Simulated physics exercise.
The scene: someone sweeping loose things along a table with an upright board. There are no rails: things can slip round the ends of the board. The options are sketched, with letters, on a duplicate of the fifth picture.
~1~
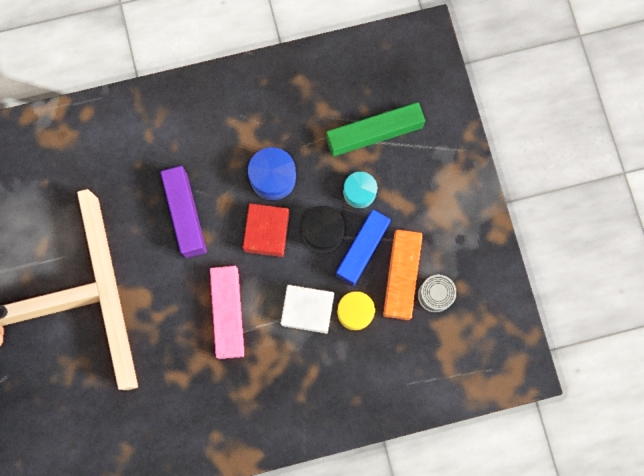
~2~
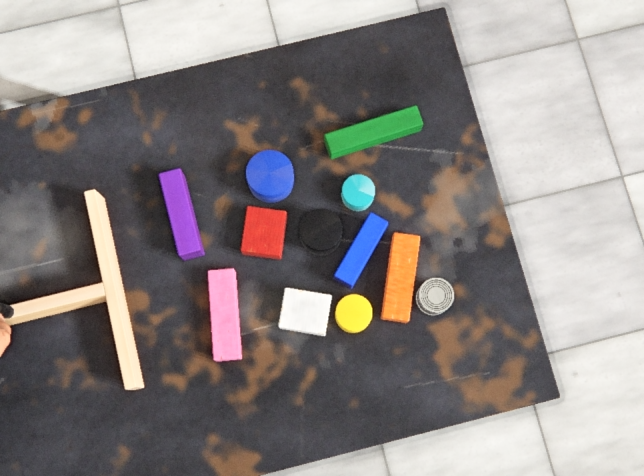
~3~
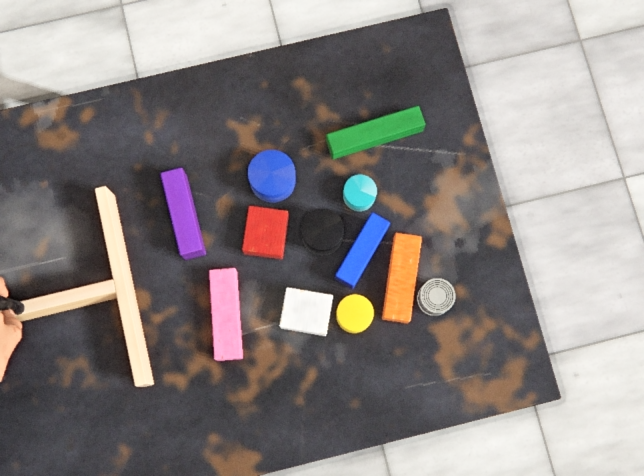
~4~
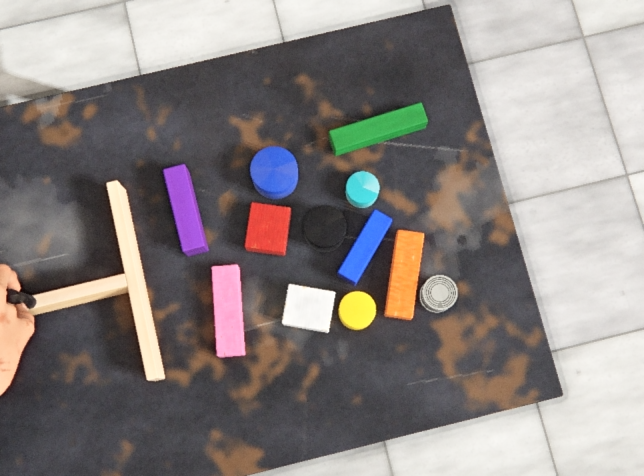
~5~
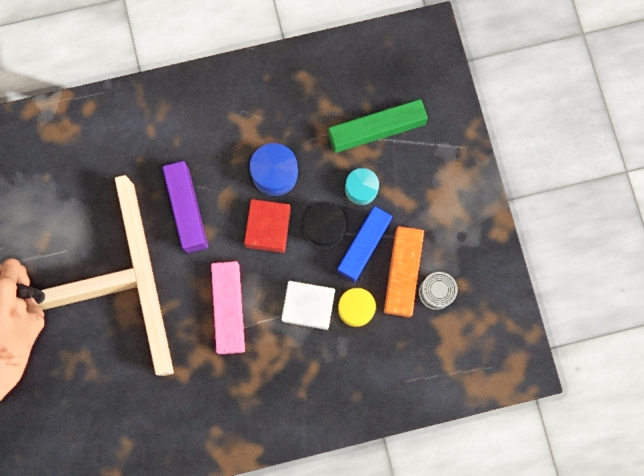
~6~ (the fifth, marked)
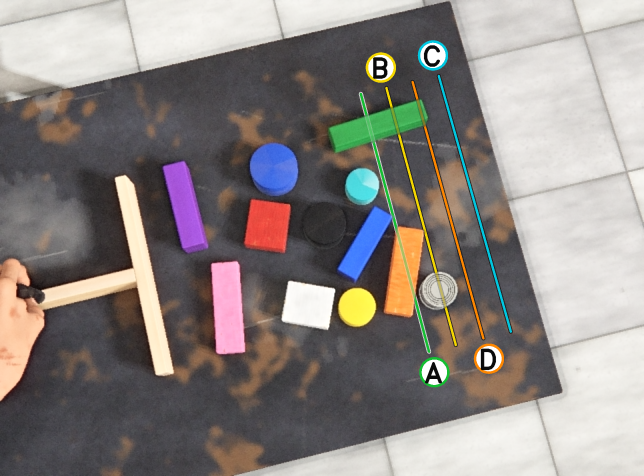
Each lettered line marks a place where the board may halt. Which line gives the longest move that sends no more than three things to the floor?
Line B.
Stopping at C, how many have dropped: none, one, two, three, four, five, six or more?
Six or more.
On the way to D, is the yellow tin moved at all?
Yes.
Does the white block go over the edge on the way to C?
By then, yes.
On the marked copy, A at (394, 219); B at (420, 213); C at (474, 200); D at (447, 207).
Taking B. A third of the way, board (241, 249); white block (317, 301); purple stick (247, 193).
Two thirds of the way, board (342, 225); grey tin (492, 289); green stick (424, 101).
When it is over, board (419, 206); grey tin over the edge; blue stick over the edge; two fallen.
As for the rest, A is within the limit but short; C drops ten; D drops six.
